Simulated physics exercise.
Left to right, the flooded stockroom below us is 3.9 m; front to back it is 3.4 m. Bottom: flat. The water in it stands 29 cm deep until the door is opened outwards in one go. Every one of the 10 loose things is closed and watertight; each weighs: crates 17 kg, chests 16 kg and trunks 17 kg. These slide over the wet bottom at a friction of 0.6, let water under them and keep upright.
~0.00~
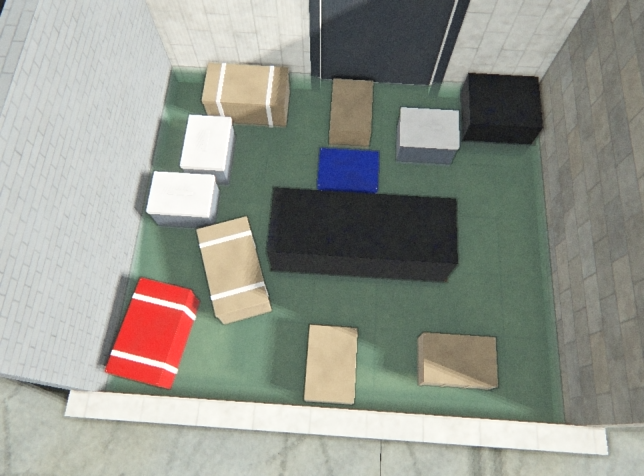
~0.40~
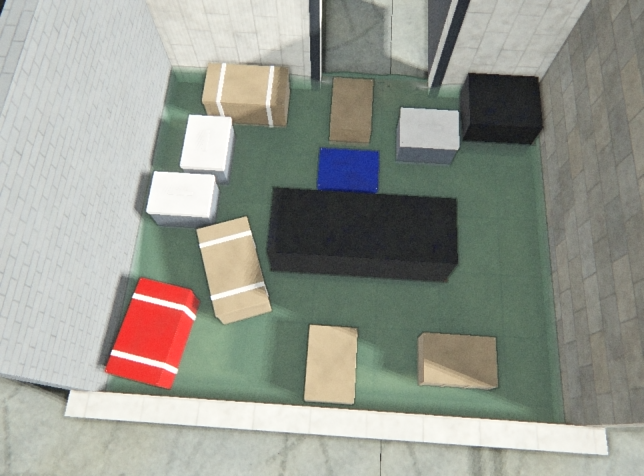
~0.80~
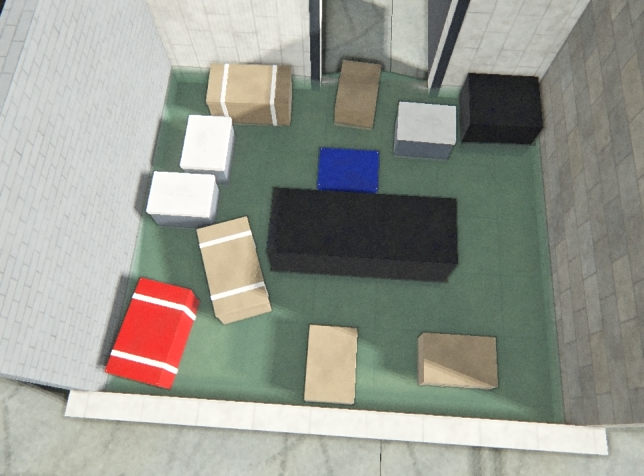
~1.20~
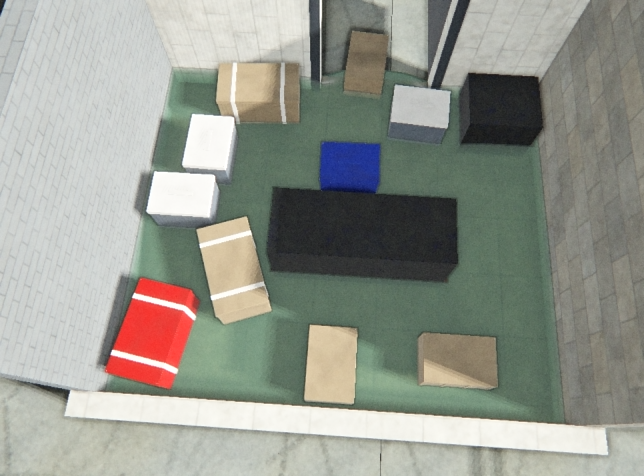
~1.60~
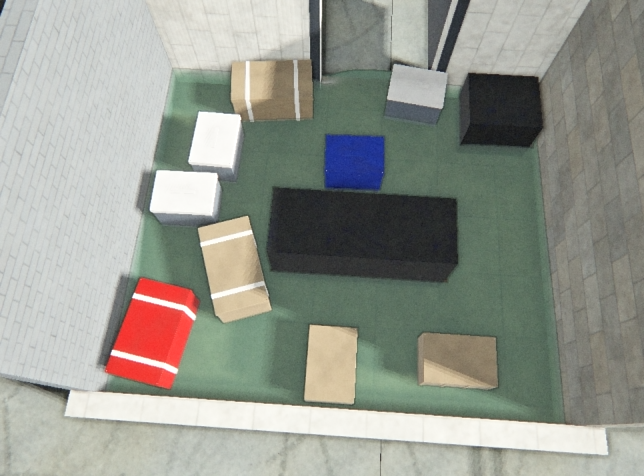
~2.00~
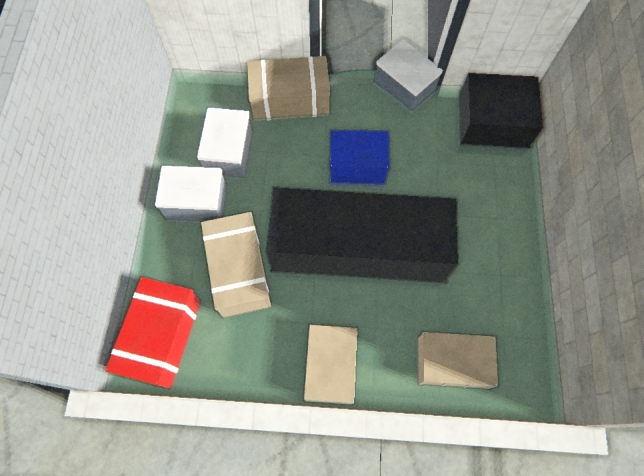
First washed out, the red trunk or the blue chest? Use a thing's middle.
The blue one goes first.
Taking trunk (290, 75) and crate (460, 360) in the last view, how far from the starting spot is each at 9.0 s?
Going in the order asked, I'd say washed out for the first and 60 cm for the second.
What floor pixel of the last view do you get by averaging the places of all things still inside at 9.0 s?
(328, 268).
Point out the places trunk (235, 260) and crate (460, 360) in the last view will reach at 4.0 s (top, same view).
Around (251, 191) and (483, 335).
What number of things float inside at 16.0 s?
Of them, 3.
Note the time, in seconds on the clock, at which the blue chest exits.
Around 4.5 seconds.
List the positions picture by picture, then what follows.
In the first picture, the red trunk at (149, 330), afloat; the blue chest at (348, 169) floats; 29 cm deep round most things; 0 of 10 have shifted.
In the second picture, the red trunk at (149, 330) floats; the blue chest at (348, 169), afloat; 29 cm deep round most things; 0 of 10 have shifted.
In the third picture, the red trunk at (149, 330) floats; the blue chest at (349, 168), afloat; 29 cm deep round most things; 2 of 10 have shifted.
In the fourth picture, the red trunk at (149, 330), afloat; the blue chest at (350, 162) floats, 10 cm from its start; about 3100 L in view; 4 of 10 have shifted.
In the fifth picture, the red trunk at (149, 330) floats; the blue chest at (355, 154), afloat, 20 cm from its start; about 3020 L in view; 5 of 10 have shifted.
In the sixth picture, the red trunk at (149, 329), afloat; the blue chest at (360, 149), afloat, 26 cm from its start; 25 cm deep round most things; 7 of 10 have shifted.
After 4.0 s the red trunk is near (151, 297), 0.3 m from its start, afloat; the blue chest is near (379, 83), 1.0 m from its start, afloat; 3 of 10 are out; 7 afloat.
After 9.0 s the red trunk is near (161, 245), 0.8 m from its start, afloat; the blue chest has gone out (at 4.5 s); 6 of 10 are out; 4 afloat.
After 16.0 s the red trunk is near (193, 152), 1.8 m from its start, afloat; the blue chest has gone out (at 4.5 s); 7 of 10 are out; 3 afloat.
After 20.0 s the red trunk is near (223, 113), 2.2 m from its start, afloat; the blue chest has gone out (at 4.5 s); 7 of 10 are out; 3 afloat.
